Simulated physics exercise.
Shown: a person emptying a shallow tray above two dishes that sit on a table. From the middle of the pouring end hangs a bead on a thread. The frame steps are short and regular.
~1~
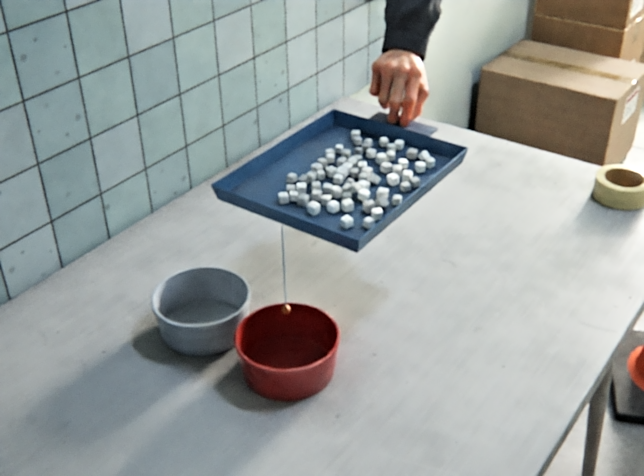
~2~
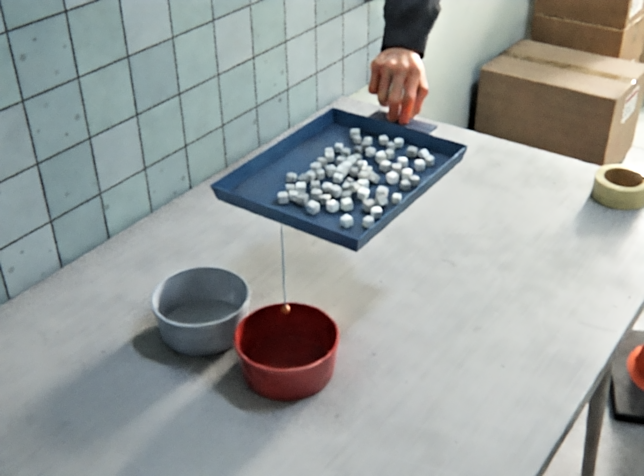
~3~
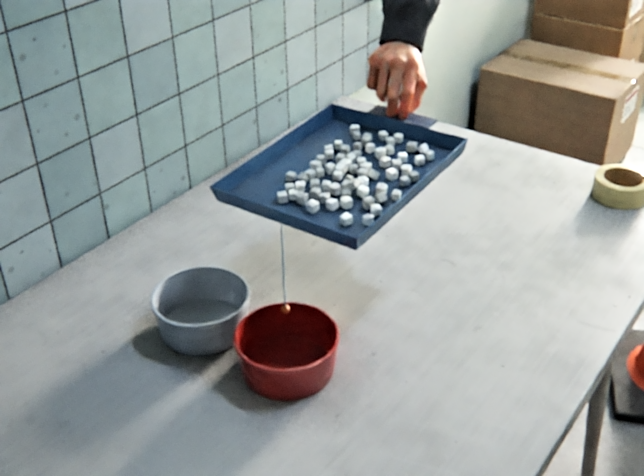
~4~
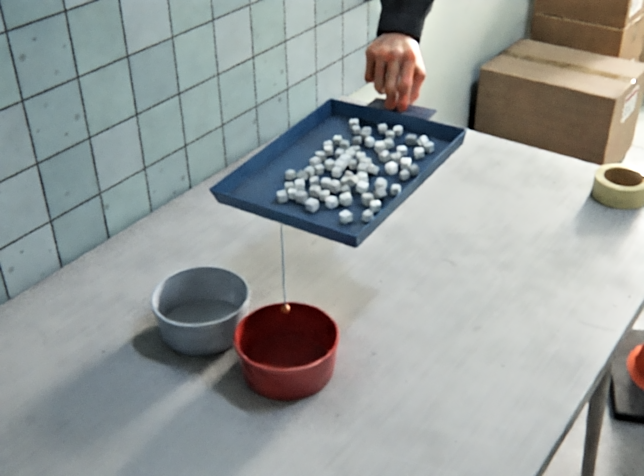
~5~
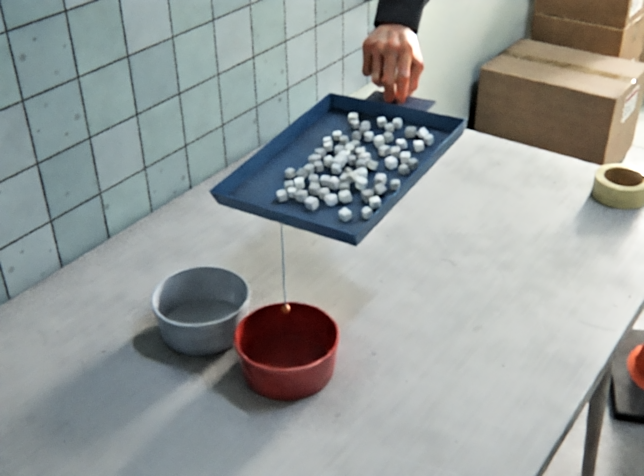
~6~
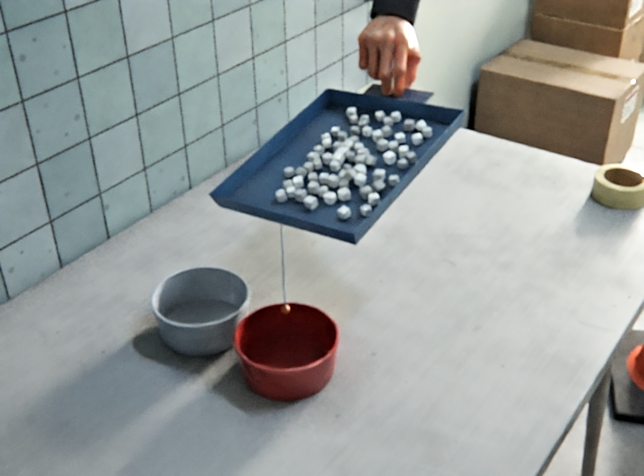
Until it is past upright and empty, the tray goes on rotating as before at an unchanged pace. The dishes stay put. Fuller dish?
The left one.
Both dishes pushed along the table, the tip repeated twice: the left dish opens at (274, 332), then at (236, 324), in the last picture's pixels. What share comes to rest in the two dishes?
Roughly 20% on the first try and 60% on the second.
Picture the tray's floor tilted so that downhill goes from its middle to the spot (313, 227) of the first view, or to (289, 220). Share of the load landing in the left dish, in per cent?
In order, some 0 % and some 10 %.
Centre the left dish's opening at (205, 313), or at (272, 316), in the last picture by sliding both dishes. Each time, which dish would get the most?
In the first try it's the left-side dish, and in the second it's the left-side dish.
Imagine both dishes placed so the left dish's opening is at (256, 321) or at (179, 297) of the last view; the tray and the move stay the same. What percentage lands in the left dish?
You'd get 50 in a hundred first and 40 in a hundred after that.
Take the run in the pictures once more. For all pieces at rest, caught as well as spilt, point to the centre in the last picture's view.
Resting centre, last frame: Roughly (219, 330).
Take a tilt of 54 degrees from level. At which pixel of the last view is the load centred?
I'd mark the middle close to (253, 193).
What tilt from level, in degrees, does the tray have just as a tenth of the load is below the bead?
Close to 60° of tilt at that moment.
Just after the last frame, tray tipped steeply; almost all on the tray; about a tenth in the air.
A moment on, tray tipped right over; roughly two thirds on the tray; roughly a quarter in the left dish; just a few outside both; just a few in the air.
Further on, tray tipped past a quarter turn; roughly a quarter in the right dish; roughly two thirds in the left dish; about a tenth outside both.
When it is over, tray tipped past a quarter turn; roughly a quarter in the right dish; roughly two thirds in the left dish; about a tenth outside both.
